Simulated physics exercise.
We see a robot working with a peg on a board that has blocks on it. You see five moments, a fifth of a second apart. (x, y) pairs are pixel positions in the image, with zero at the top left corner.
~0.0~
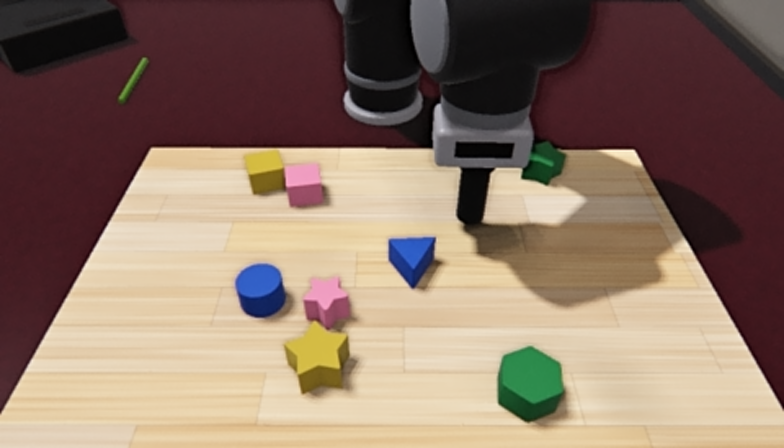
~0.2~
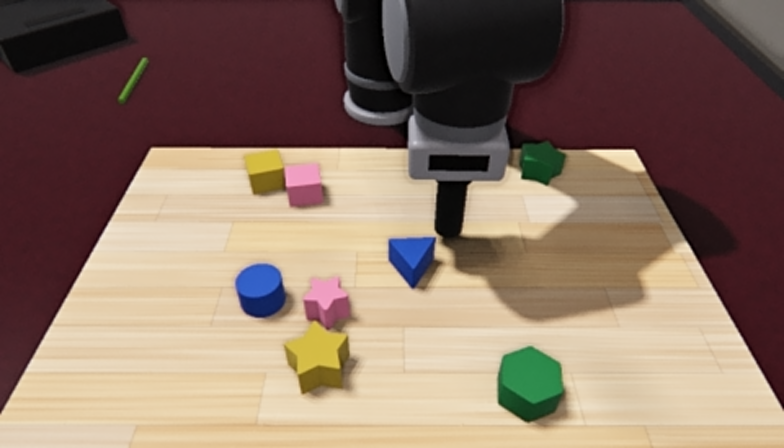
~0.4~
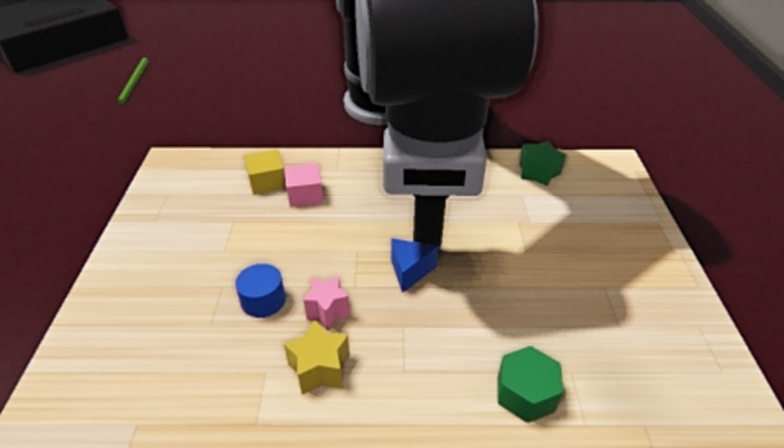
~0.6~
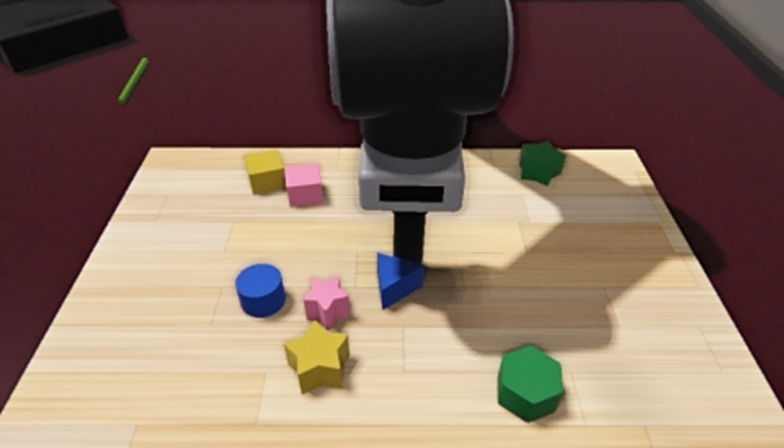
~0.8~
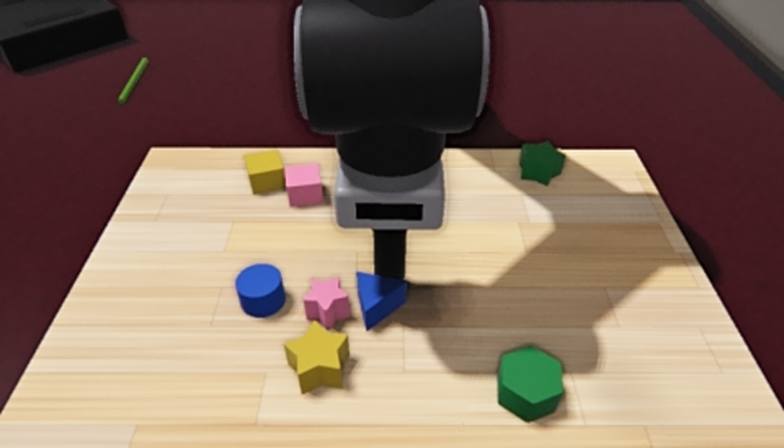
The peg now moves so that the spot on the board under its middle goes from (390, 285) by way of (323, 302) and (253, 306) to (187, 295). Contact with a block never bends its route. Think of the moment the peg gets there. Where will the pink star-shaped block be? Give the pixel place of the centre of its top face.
Its top centre is at about (281, 312).
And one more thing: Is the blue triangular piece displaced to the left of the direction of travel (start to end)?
Short answer: Yes.
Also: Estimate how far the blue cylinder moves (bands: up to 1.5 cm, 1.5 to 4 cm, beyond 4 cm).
The over 4 cm band.
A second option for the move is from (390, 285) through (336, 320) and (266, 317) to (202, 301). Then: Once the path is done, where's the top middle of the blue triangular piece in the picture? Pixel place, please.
Roughly at (353, 322).
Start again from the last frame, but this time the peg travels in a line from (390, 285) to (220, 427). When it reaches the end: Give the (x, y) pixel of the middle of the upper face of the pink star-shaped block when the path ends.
My estimate: (284, 311).
The first path, step by step. One third of the way, peg at (322, 292); pink star-shaped block at (300, 303), turned 35° anticlockwise; blue triangular piece at (364, 300), turned 25° anticlockwise.
Two thirds of the way, peg at (249, 295); blue cylinder at (213, 273); pink star-shaped block at (281, 312), turned 80° anticlockwise; blue triangular piece at (364, 300), turned 25° anticlockwise.
At the end, peg at (183, 284); blue cylinder at (163, 252); yellow star-shaped block not moved; pink star-shaped block at (281, 312), turned 80° anticlockwise; blue triangular piece at (364, 300), turned 25° anticlockwise.
